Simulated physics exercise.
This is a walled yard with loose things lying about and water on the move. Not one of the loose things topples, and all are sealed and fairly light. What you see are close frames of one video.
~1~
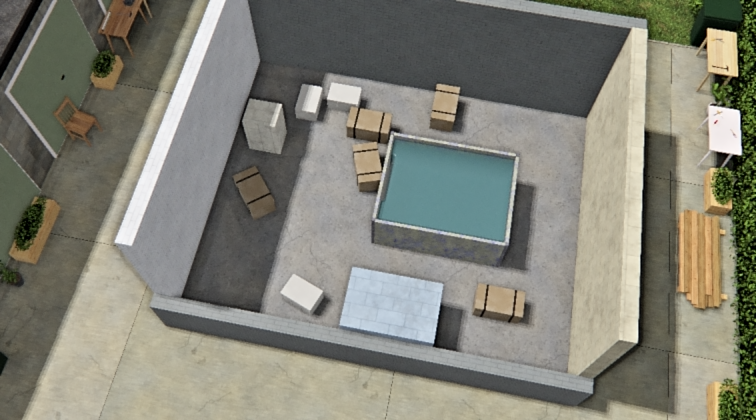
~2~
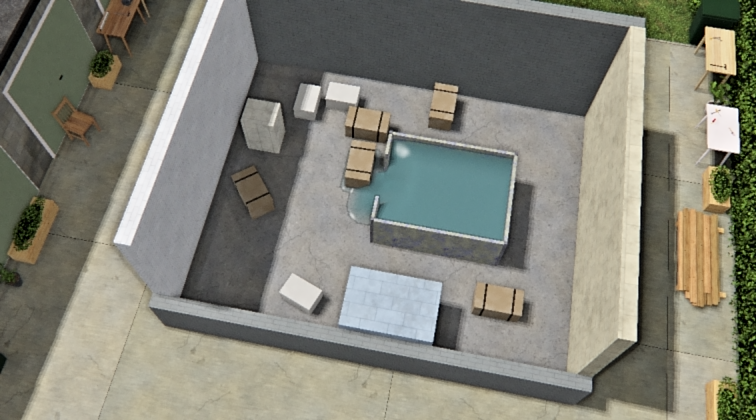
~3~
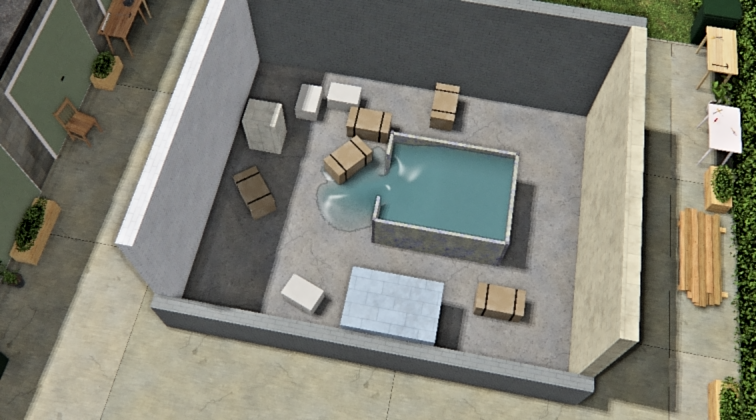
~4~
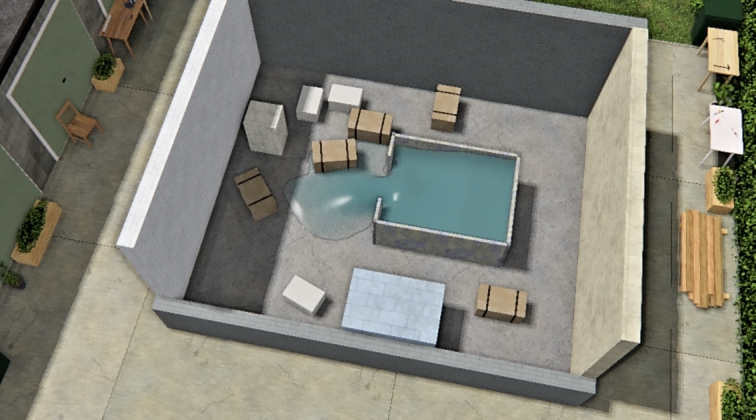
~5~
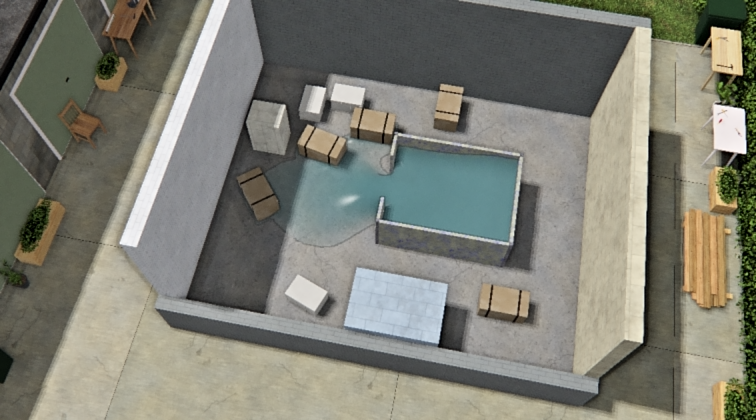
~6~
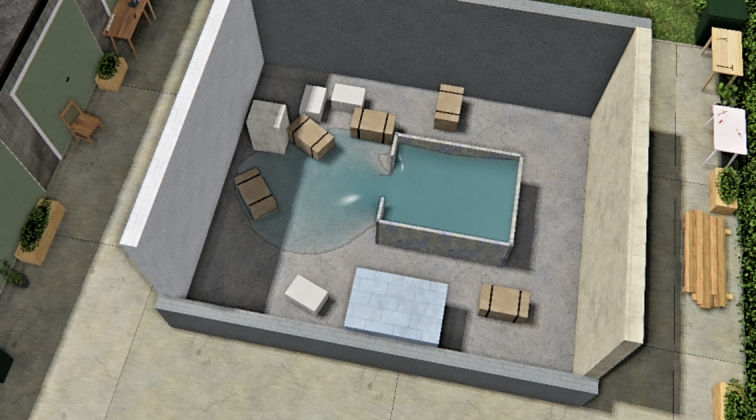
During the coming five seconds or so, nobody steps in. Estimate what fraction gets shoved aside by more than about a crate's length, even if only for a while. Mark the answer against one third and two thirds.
Two thirds or more of them.
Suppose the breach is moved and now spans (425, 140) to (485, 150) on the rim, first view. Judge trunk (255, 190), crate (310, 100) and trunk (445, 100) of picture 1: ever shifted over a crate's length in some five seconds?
Lab note - in sequence: Made it that far; made it that far; made it that far.
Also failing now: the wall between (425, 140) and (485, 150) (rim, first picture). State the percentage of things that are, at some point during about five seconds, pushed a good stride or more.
About 60 per cent.
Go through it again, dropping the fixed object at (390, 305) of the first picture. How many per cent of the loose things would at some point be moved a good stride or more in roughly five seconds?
By my count it is 90 per cent.
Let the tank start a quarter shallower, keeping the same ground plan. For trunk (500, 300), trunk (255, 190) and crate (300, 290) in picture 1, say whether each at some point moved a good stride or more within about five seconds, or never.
Taking them as listed, the first came up short, the second did it and the third did it.
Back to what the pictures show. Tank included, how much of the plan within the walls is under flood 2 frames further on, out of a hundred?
Roughly 35 %.
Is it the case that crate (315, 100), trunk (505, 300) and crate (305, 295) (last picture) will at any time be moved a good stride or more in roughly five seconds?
Object by object as listed: Travels that far, falls short and travels that far.
A moment on, 2 of 8 are well off their spots; 2 afloat.
Next, 3 of 8 are well off their spots; 3 afloat.
Later, 5 of 8 are well off their spots; 4 afloat.
In the end, 7 of 8 are well off their spots, and 7 have been at some point; 5 afloat.
